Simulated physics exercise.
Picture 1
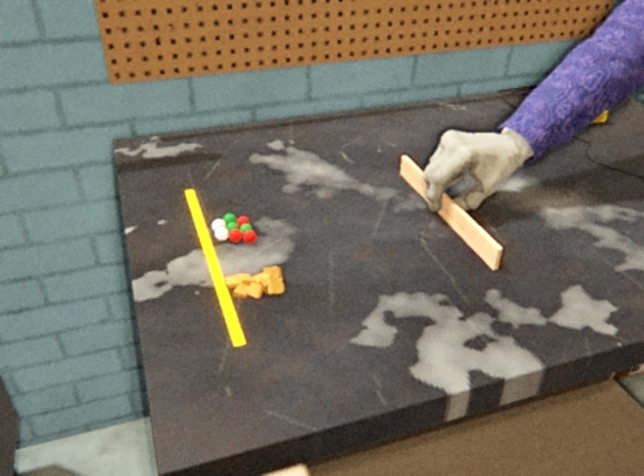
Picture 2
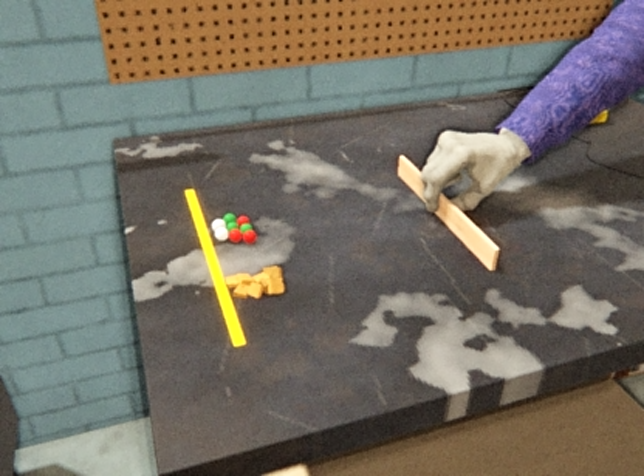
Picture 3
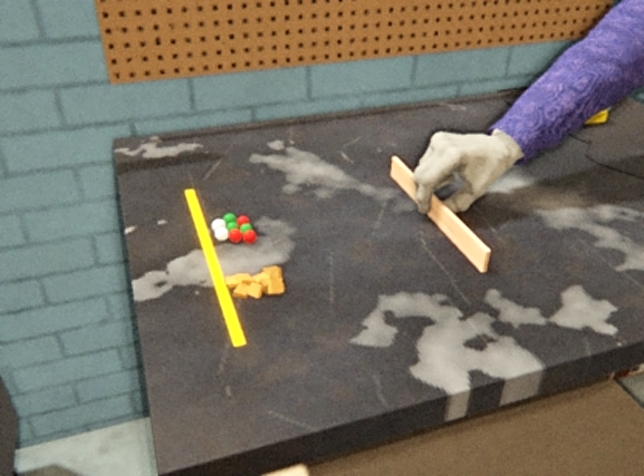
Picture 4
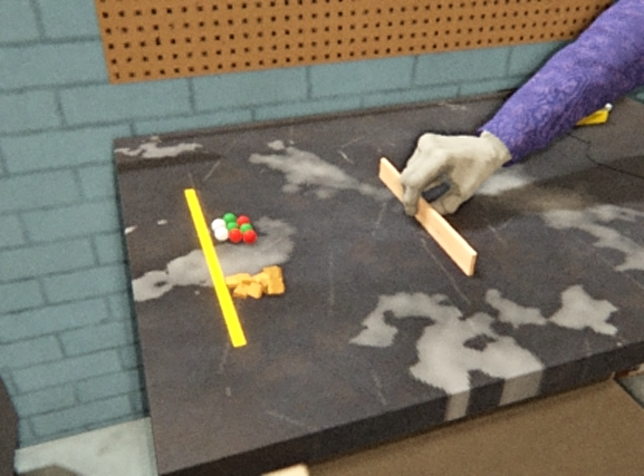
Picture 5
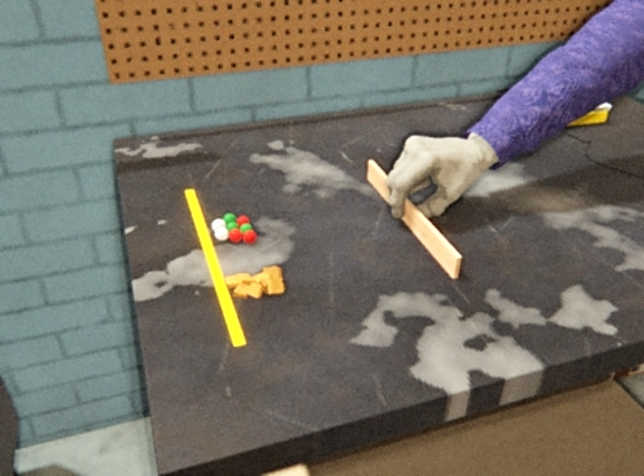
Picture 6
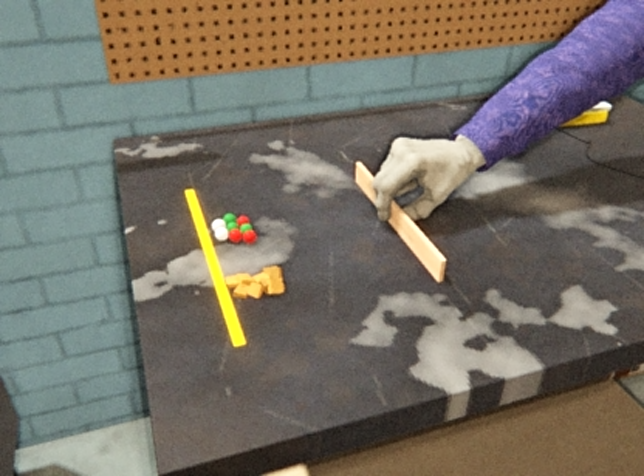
A gloved hand in a purple sleeve holds a strip of pale wood upright on a dark, grey-blotched tabletop, seen from above at an angle, with a blue brick wall and brown pegboard behind. Red, green and white balls sit at left above a few orange-brown pieces, beside a yellow tape line. Barely moving at first, the hand then slides the strip steadily leftward, while the small pieces and camera stay still.
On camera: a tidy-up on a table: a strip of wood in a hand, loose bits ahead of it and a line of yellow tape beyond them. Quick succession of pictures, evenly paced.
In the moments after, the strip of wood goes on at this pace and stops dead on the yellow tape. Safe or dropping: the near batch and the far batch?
As I see it, the near batch ends up fully on. The far batch ends up partly off.
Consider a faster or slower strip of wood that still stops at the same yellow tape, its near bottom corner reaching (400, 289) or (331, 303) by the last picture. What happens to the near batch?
Earlier try: It stays put completely. Later try: It partly goes over.
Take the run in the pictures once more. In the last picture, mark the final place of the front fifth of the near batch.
Its centre ends up somewhere around (170, 293) in the last picture.
Then, 0.39 s after the last picture, strip of wood still moving, near (299, 222); near batch all on the table, its front near (233, 282); far batch all on the table, its front near (219, 226).
Then, 0.80 s after the last picture, strip of wood stopped at the yellow tape; near batch all on the table, its front near (163, 294); far batch all on the table, its front near (171, 256).
Then, 1.08 s after the last picture, strip of wood stopped at the yellow tape; near batch all on the table, its front near (162, 295); far batch most over the edge.
At rest, strip of wood stopped at the yellow tape; near batch all on the table, its front near (162, 295); far batch all over the edge.
